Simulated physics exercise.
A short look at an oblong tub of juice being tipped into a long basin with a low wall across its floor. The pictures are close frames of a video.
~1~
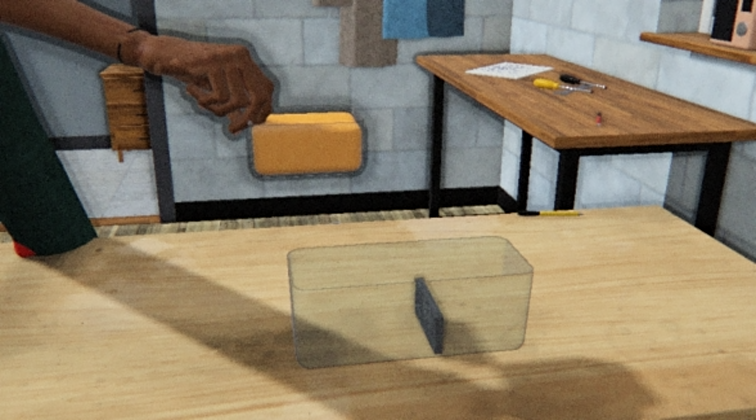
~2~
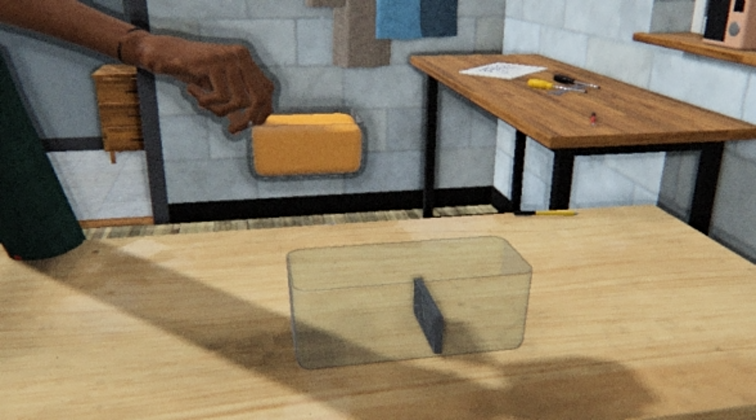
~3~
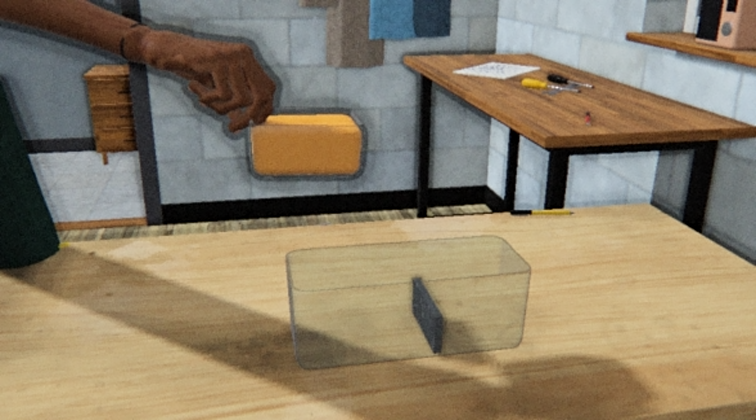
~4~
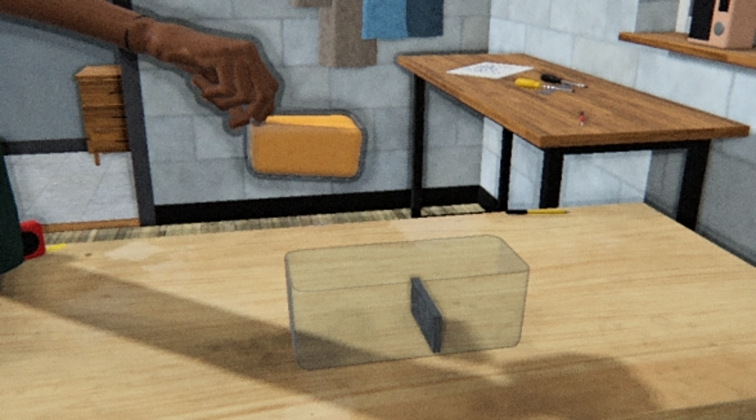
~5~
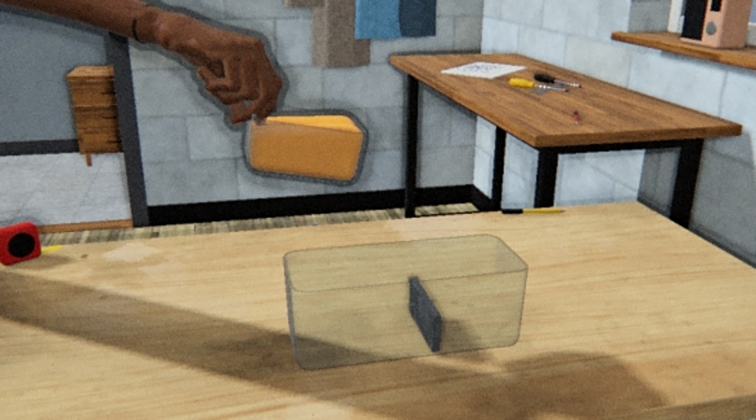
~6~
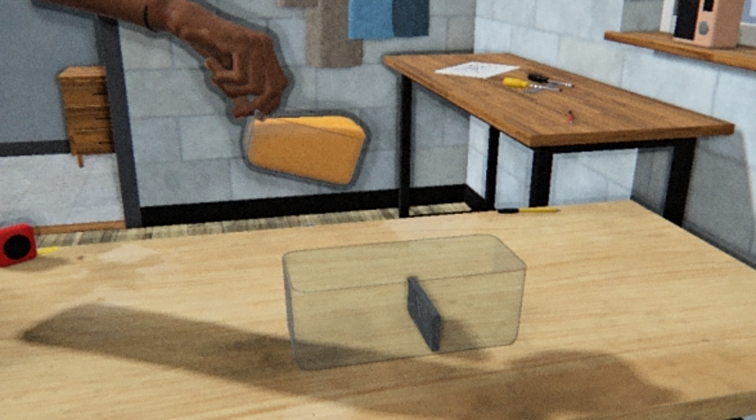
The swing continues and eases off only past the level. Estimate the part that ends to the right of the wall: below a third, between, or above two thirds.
In the end under a third is right of the wall.
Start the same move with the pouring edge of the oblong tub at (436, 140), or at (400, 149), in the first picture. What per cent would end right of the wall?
First some 80, then 65 per cent.
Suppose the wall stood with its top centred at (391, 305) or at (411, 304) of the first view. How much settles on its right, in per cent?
The first gives 70 %, the second 55 %.
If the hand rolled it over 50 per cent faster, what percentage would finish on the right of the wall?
Close to 20 per cent.
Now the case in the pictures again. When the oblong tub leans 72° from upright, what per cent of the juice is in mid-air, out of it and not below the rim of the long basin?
Close to 40 per cent.
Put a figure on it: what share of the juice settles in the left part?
Close to 65 per cent.
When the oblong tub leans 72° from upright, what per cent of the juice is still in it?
Near 25 %.
A moment on, the tilt is 72° and 27 per cent is still to pour, 20 is left of the wall and 12 right of it.
Next, the tilt is 108° and 3 per cent is still to pour, 58 is left of the wall and 26 right of it.
Then the tilt is 119° and 0 per cent is still to pour, 67 is left of the wall and 27 right of it.
Later the tilt is 119° and 0 per cent is still to pour, 67 is left of the wall and 27 right of it.
At rest 67 per cent lies left of the wall, 26 right of it and 7 outside.
